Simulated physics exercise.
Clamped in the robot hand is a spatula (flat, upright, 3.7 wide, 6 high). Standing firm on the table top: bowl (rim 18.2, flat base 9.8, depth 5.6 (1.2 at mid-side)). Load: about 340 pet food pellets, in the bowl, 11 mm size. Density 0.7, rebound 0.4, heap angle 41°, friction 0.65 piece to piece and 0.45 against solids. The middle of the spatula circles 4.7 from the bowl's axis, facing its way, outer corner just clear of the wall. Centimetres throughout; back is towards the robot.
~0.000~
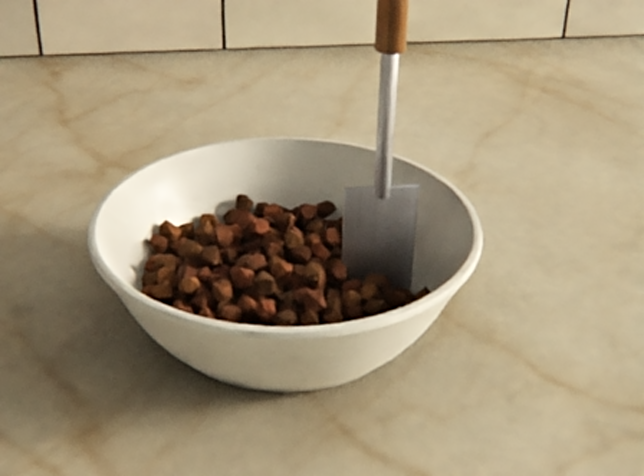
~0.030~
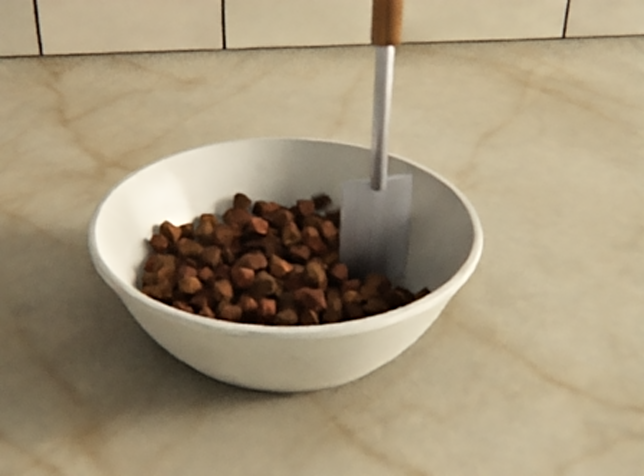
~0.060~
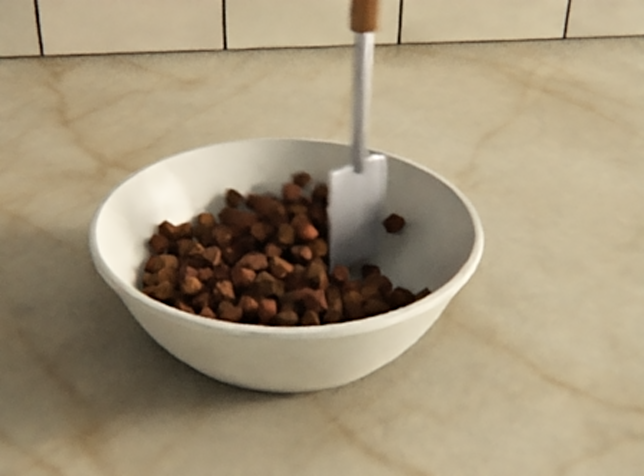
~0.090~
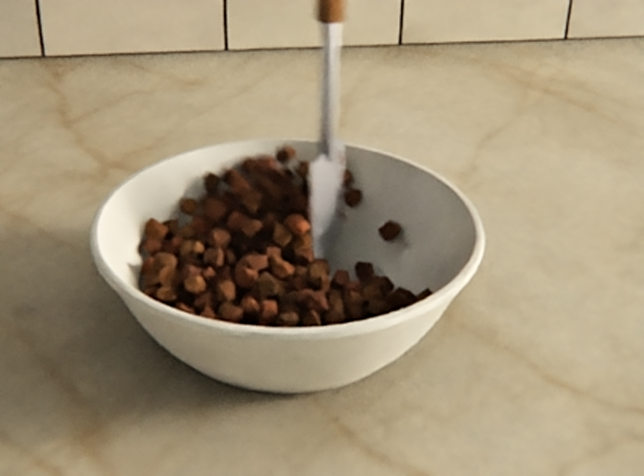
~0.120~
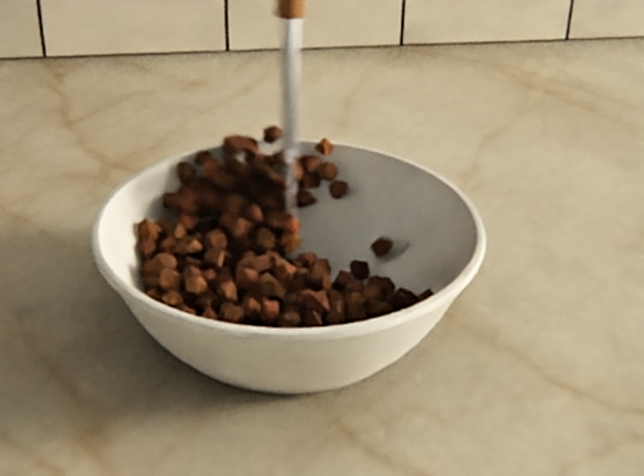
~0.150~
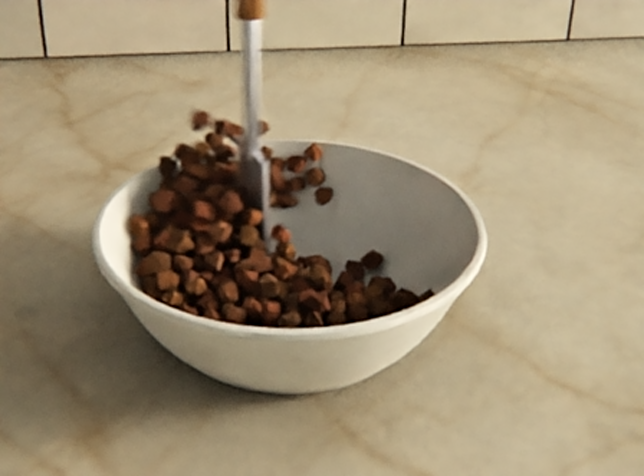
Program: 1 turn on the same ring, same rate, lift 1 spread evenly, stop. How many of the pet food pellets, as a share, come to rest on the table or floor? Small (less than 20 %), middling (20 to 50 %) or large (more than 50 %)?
A middling share, 20 to 50 %, ends on the table or floor.
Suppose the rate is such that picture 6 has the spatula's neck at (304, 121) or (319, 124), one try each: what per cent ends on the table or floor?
Some 10 and 5 per cent.
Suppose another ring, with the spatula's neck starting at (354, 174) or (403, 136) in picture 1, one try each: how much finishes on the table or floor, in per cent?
About 10 and 20 per cent.
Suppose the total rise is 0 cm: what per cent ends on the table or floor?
About 30 per cent.
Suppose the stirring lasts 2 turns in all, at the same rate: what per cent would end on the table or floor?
Then about 40 per cent.
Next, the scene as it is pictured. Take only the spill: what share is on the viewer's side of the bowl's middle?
Some 60 per cent.
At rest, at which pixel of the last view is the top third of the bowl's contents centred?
Near (344, 220).
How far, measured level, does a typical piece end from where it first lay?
About 9 cm.
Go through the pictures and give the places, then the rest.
In the first picture, spatula neck at (384, 159), 0° round; upper third of the load around (273, 275), from x 150 to 425, top at y 205; 339 in the bowl.
In the second picture, spatula neck at (379, 151), 9° round; upper third of the load around (282, 274), from x 150 to 425, top at y 200.
In the third picture, spatula neck at (359, 135), 33° round; upper third of the load around (287, 265), from x 150 to 425, top at y 180.
In the fourth picture, spatula neck at (327, 124), 58° round; upper third of the load around (269, 234), from x 150 to 425, top at y 155.
In the fifth picture, spatula neck at (289, 120), 83° round; upper third of the load around (250, 222), from x 150 to 430, top at y 135.
In the sixth picture, spatula neck at (252, 122), 108° round; upper third of the load around (218, 216), from x 140 to 430, top at y 120; 339 in the bowl.
After 0.26 s, 202° round, highest piece 8 above the table; 319 in the bowl, 4 on the table or floor, 16 in flight or on the tool.
After 0.38 s, 296° round, highest piece 9 above the table; 287 in the bowl, 26 on the table or floor, 26 in flight or on the tool.
After 0.63 s, 0° round, highest piece 6 above the table; 252 in the bowl, 87 on the table or floor.
After 1.33 s, 0° round, highest piece 5 above the table; 252 in the bowl, 87 on the table or floor.
At rest, 252 in the bowl, 87 on the table or floor. That is 26 % on the table or floor.
